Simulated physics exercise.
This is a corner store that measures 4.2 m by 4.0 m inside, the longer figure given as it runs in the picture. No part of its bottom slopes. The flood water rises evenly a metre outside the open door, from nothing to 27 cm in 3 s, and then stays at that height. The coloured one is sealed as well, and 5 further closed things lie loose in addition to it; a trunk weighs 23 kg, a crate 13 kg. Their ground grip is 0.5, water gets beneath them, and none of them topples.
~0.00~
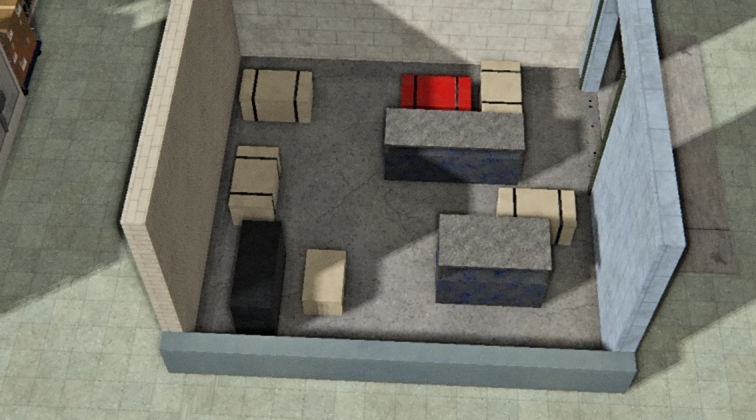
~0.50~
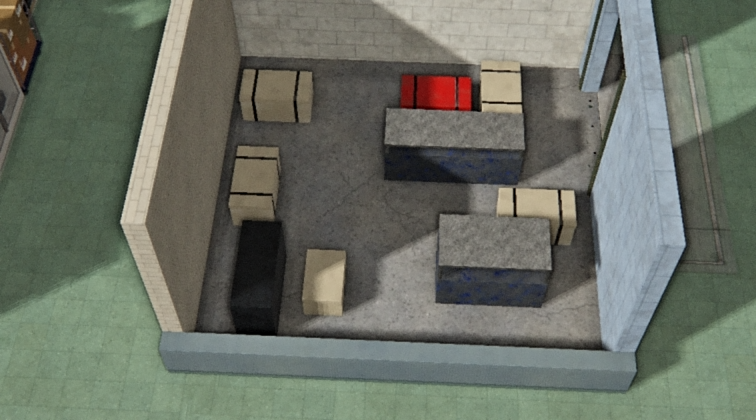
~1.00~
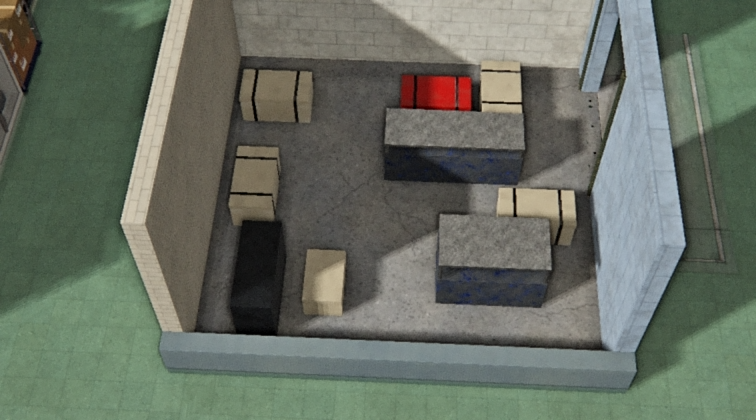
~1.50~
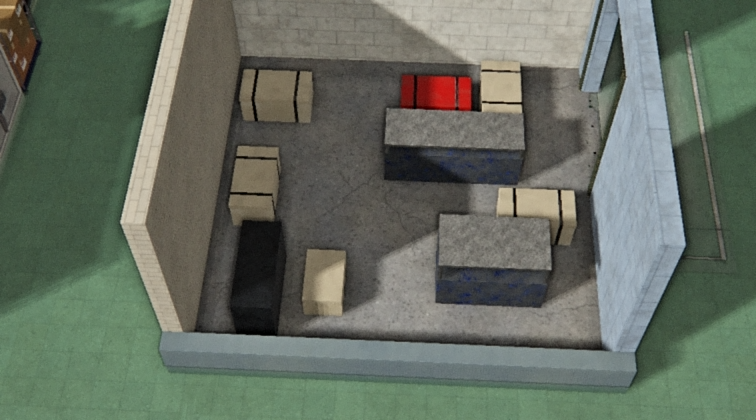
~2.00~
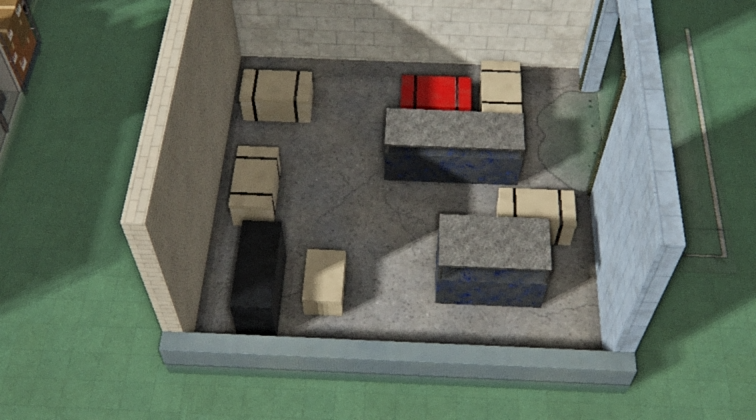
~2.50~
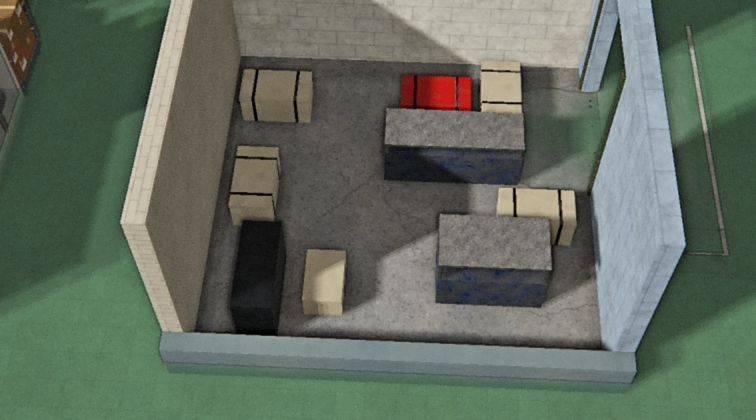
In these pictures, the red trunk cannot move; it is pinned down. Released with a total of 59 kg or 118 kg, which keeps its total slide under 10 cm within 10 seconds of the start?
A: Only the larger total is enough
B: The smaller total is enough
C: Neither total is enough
Only the larger total is enough.
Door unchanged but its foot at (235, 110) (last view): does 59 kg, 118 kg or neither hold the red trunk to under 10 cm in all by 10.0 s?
There just the heavier succeeds.
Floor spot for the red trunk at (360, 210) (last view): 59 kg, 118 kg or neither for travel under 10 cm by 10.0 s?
Both loads work.
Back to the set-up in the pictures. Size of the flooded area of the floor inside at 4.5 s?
I'd put it close to 8.5 m2.
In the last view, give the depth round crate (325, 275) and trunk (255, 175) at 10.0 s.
Roughly 15 and 14 cm.
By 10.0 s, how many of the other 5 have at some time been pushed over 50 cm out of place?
That makes 2.
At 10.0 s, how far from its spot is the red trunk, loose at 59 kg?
About 140 cm.
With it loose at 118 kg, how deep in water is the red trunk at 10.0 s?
Depth: Approx. 14 cm.
After 3.5 s the red trunk would be 0 cm from its start with 59 kg and 0 cm from its start with 118 kg; 6 cm of water round it then.
After 4.5 s the red trunk would be 9 cm from its start with 59 kg and 0 cm from its start with 118 kg; 10 cm of water round it then.
After 7.0 s the red trunk would be 70 cm from its start with 59 kg and 0 cm from its start with 118 kg; 12 cm of water round it then.
After 10.0 s the red trunk would be 132 cm from its start with 59 kg and 0 cm from its start with 118 kg; 14 cm of water round it then.
